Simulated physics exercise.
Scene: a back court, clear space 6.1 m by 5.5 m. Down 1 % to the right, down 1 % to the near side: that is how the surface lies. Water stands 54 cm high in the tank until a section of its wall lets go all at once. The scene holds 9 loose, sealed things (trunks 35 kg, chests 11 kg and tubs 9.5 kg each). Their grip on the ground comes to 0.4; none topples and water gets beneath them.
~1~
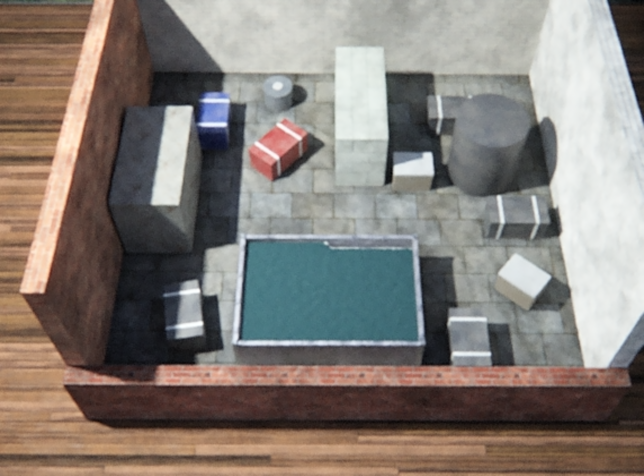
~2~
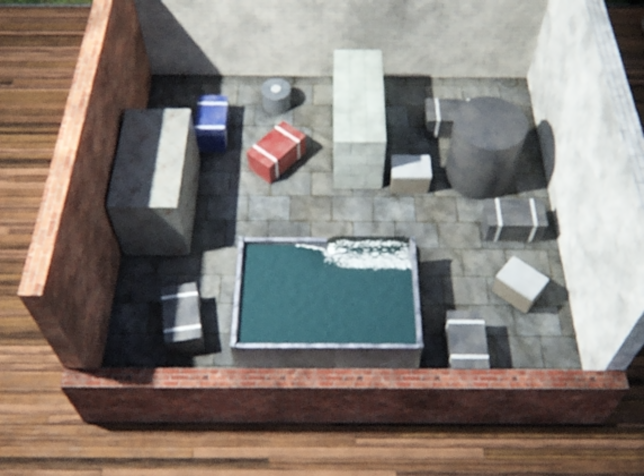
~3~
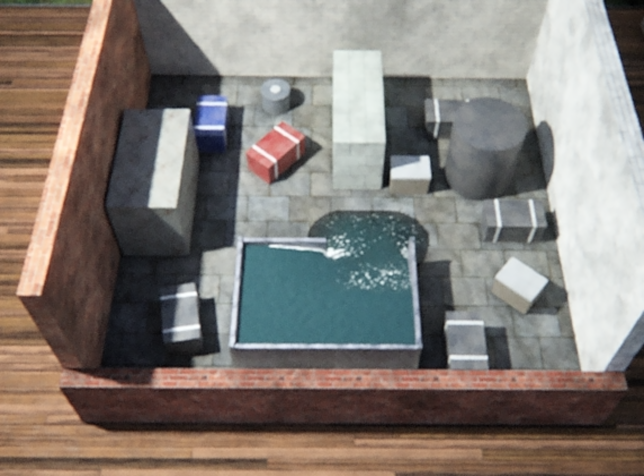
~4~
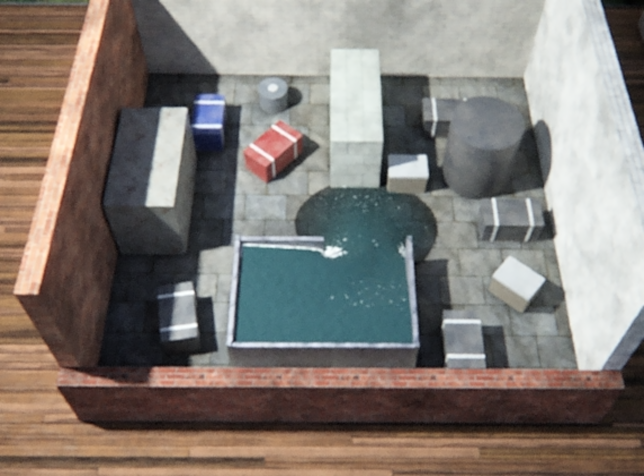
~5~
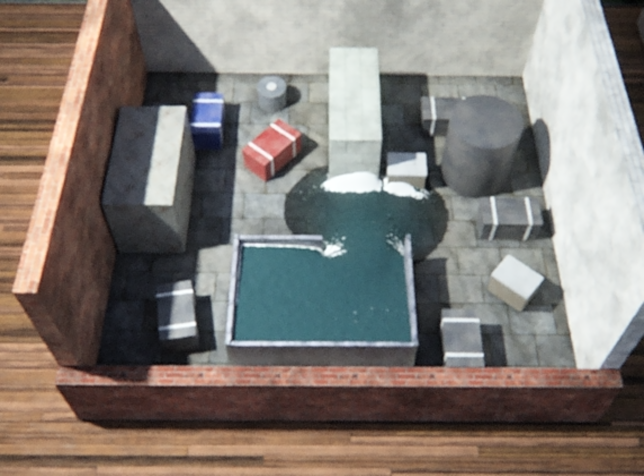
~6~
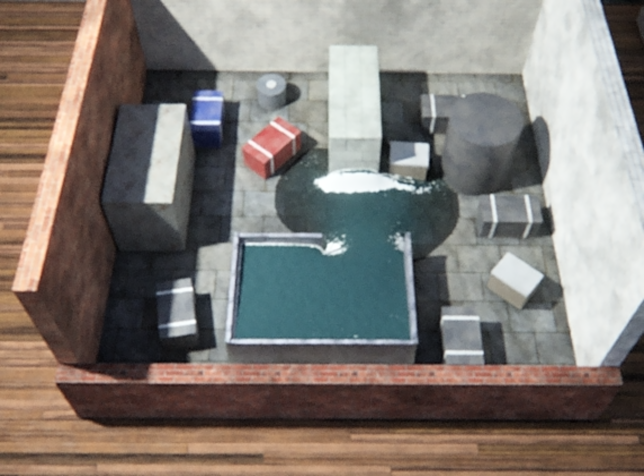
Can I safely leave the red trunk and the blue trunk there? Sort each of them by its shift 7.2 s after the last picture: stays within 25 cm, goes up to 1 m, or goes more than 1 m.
Sorted: The red trunk goes up to 1 m, the blue trunk stays within 25 cm.
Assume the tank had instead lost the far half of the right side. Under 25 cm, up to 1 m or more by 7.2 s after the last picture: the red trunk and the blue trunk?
In that case the red trunk does not really move while the blue trunk does not really move.
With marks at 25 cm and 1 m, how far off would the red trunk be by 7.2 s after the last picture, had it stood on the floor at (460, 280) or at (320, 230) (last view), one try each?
Try one, it keeps its spot; try two, it covers a moderate distance.
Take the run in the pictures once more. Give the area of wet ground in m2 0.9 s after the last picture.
Somewhere about 11.0 m2, give or take.
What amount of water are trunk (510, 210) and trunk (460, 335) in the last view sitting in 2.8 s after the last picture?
First roughly 5 cm, second roughly 1 cm.
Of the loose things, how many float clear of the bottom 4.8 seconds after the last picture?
0.
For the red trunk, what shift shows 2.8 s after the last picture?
By then it has shifted roughly 50 cm.
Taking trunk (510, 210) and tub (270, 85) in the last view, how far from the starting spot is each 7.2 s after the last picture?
In turn: 100 cm, 60 cm.
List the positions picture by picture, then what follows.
In the first picture, the red trunk at (278, 141) rests on the ground; the blue trunk at (213, 112), on the bottom; water covers 3.3 m2; 0 of 9 have shifted.
In the second picture, the red trunk at (276, 143) rests on the ground; the blue trunk at (211, 115), on the bottom; 3.9 m2 under water; 0 of 9 have shifted.
In the third picture, the red trunk at (275, 144) rests on the ground; the blue trunk at (210, 115) rests on the ground; water covers 4.6 m2; 0 of 9 have shifted.
In the fourth picture, the red trunk at (273, 143), on the bottom; the blue trunk at (207, 114) rests on the ground; 5.5 m2 under water; 0 of 9 have shifted.
In the fifth picture, the red trunk at (272, 141) rests on the ground; the blue trunk at (206, 113) rests on the ground; 6.1 m2 under water; 0 of 9 have shifted.
In the sixth picture, the red trunk at (271, 139), on the bottom; the blue trunk at (206, 110) rests on the ground; water covers 6.9 m2; 1 of 9 have shifted.
Then, 0.9 s after the last picture the red trunk is near (260, 132), 0.2 m from its start, aground; the blue trunk is near (206, 110), 0.0 m from its start, aground; 0 afloat.
Then, 2.8 s after the last picture the red trunk is near (250, 120), 0.5 m from its start, aground; the blue trunk is near (206, 110), 0.0 m from its start, aground; 2 afloat.
Then, 4.8 s after the last picture the red trunk is near (250, 120), 0.5 m from its start, aground; the blue trunk is near (206, 110), 0.0 m from its start, aground; 0 afloat.
Then, 7.2 s after the last picture the red trunk is near (250, 120), 0.5 m from its start, aground; the blue trunk is near (206, 110), 0.0 m from its start, aground; 2 afloat.
